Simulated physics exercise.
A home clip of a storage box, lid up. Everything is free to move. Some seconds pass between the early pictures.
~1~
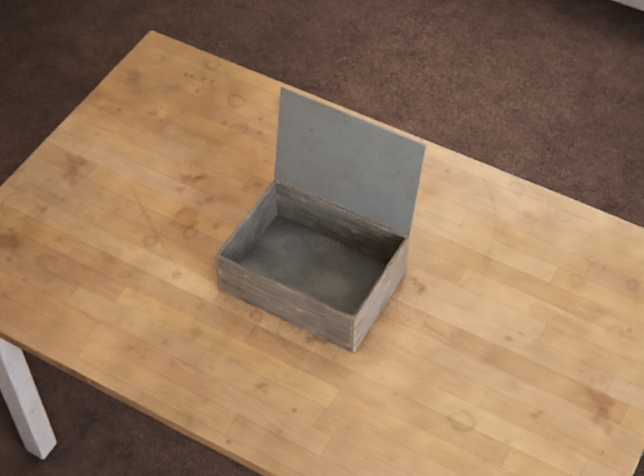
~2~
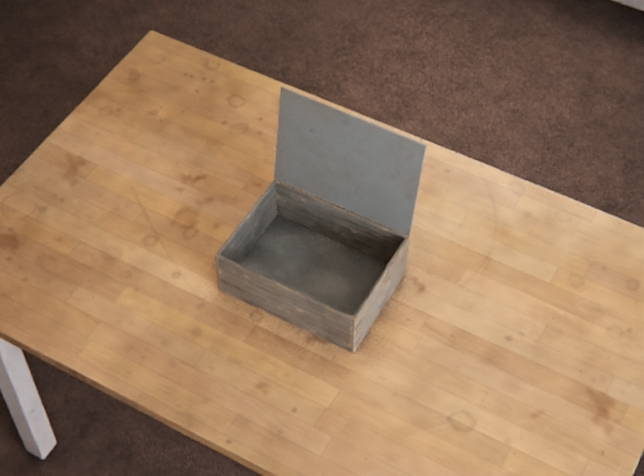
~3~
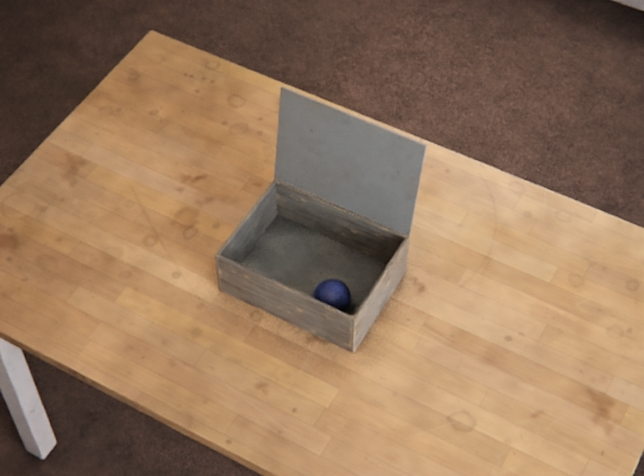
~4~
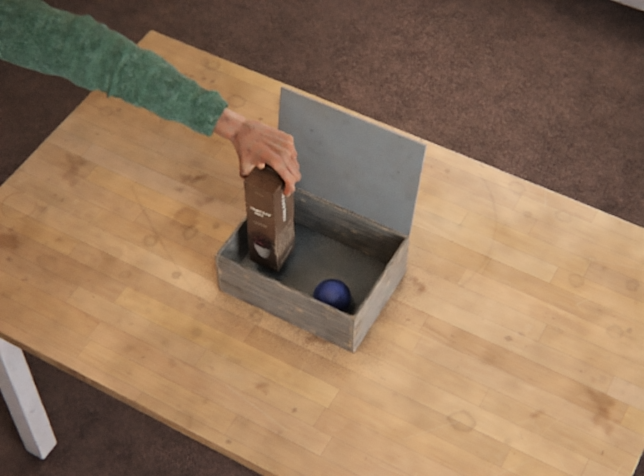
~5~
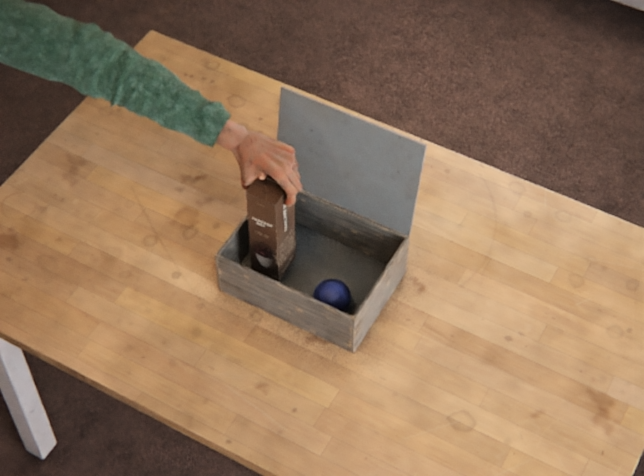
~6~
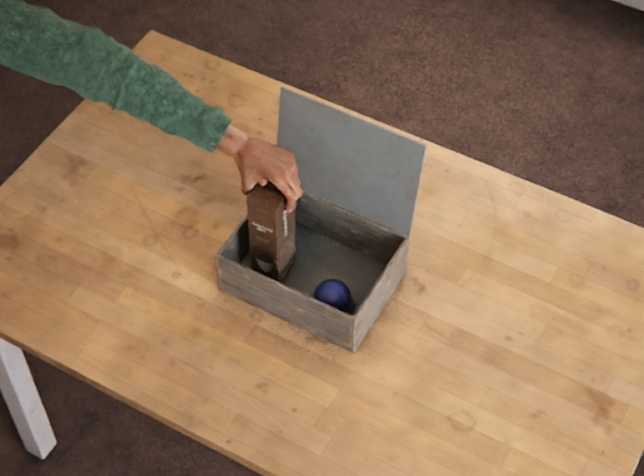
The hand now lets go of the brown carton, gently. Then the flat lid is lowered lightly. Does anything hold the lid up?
Outcome: The lid is held up.
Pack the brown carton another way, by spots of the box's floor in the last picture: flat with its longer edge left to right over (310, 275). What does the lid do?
Then it shuts flat.
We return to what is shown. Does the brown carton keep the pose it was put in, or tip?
It ends up tilted.
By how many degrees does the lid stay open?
About 20°.
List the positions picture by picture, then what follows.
The last thing is not in view yet, in the first picture.
The last thing is not in view yet, in the second picture.
The last thing is not in view yet, in the third picture.
On its way; brown carton (271, 216), in the fourth picture.
On its way; brown carton (272, 226), in the fifth picture.
Put in, still held; brown carton (272, 231), in the sixth picture.
Then, 1.40 s later than the last frame, lid 75° above the rim.
Then, 1.90 s later than the last frame, lid 45° above the rim; brown carton tilted by 12° near (266, 239).
Then, 2.20 s later than the last frame, lid 21° above the rim; brown carton tilted by 55° near (264, 246).
When it is over, lid 22° above the rim; lying over in the box, brown carton; blue ball as before. End places, in pixels of the last picture, brown carton near (266, 246).
